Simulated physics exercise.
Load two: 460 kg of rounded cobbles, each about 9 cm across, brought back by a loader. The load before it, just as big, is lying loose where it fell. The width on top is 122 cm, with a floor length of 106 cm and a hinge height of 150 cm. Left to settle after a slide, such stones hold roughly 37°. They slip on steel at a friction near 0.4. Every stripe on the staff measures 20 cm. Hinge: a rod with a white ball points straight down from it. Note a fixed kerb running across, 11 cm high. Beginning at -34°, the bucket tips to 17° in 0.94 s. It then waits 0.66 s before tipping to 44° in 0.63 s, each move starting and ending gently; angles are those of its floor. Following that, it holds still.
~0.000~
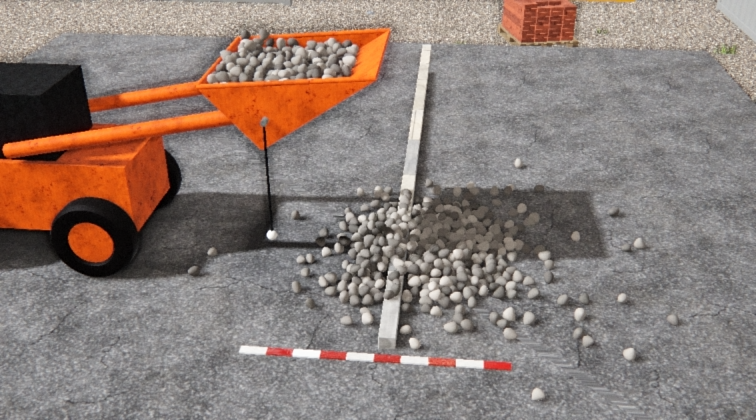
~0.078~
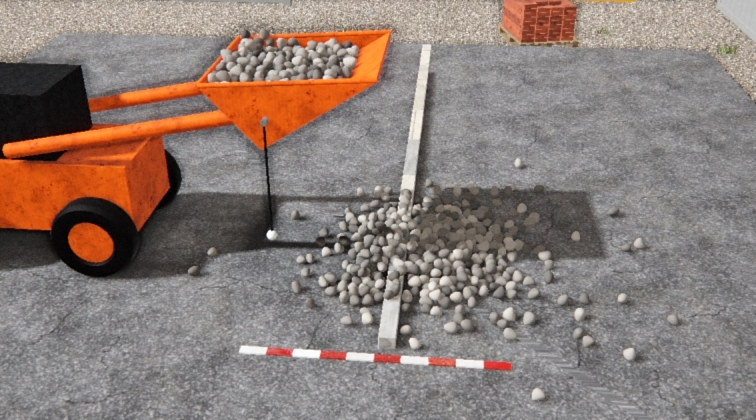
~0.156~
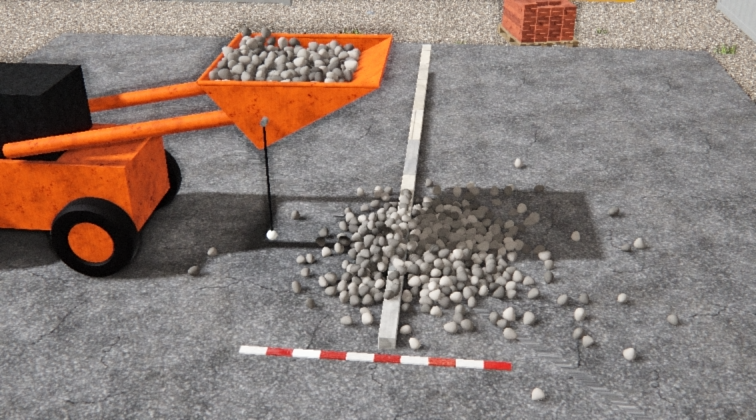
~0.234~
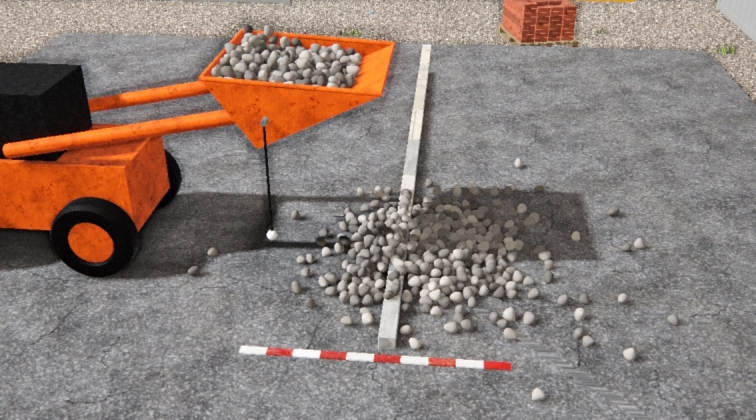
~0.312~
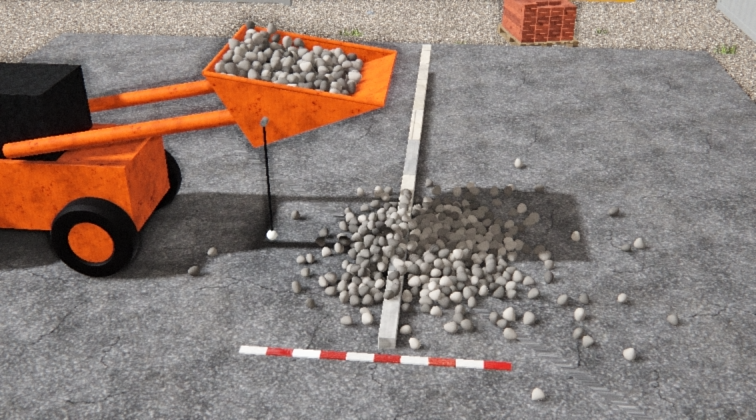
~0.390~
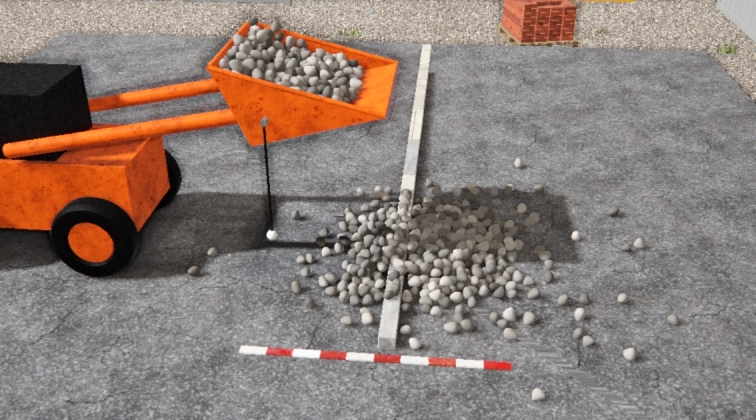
On a gray paved yard, an orange loader held a bucket full of rounded stones above a loose pile lying across a pale kerb, and the bucket slowly tilted its front edge downward.
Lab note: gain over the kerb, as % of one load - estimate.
Gain: About 53 %.
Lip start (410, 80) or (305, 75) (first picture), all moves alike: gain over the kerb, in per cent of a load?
About 85 per cent for the first, 5 per cent for the second.
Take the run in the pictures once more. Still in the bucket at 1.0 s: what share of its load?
Some 100 percent, roughly.
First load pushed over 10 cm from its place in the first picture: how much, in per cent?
The answer is about 10 per cent.
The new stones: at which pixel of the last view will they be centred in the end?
The centre sits about (411, 239).
After 0.7 s the floor is at 9°; in per cent of one load, 100 in the bucket, 35 on this side of the kerb, 65 over the kerb; the foremost stones are at (640, 282).
After 1.0 s the floor is at 17°; in per cent of one load, 100 in the bucket, 35 on this side of the kerb, 65 over the kerb; the foremost stones are at (640, 282).
After 2.7 s the floor is at 44°; in per cent of one load, 0 in the bucket, 86 on this side of the kerb, 114 over the kerb; the foremost stones are at (640, 282).
After 5.4 s the floor is at 44°; in per cent of one load, 0 in the bucket, 83 on this side of the kerb, 118 over the kerb; the foremost stones are at (638, 274). Net gain over the kerb, 53.
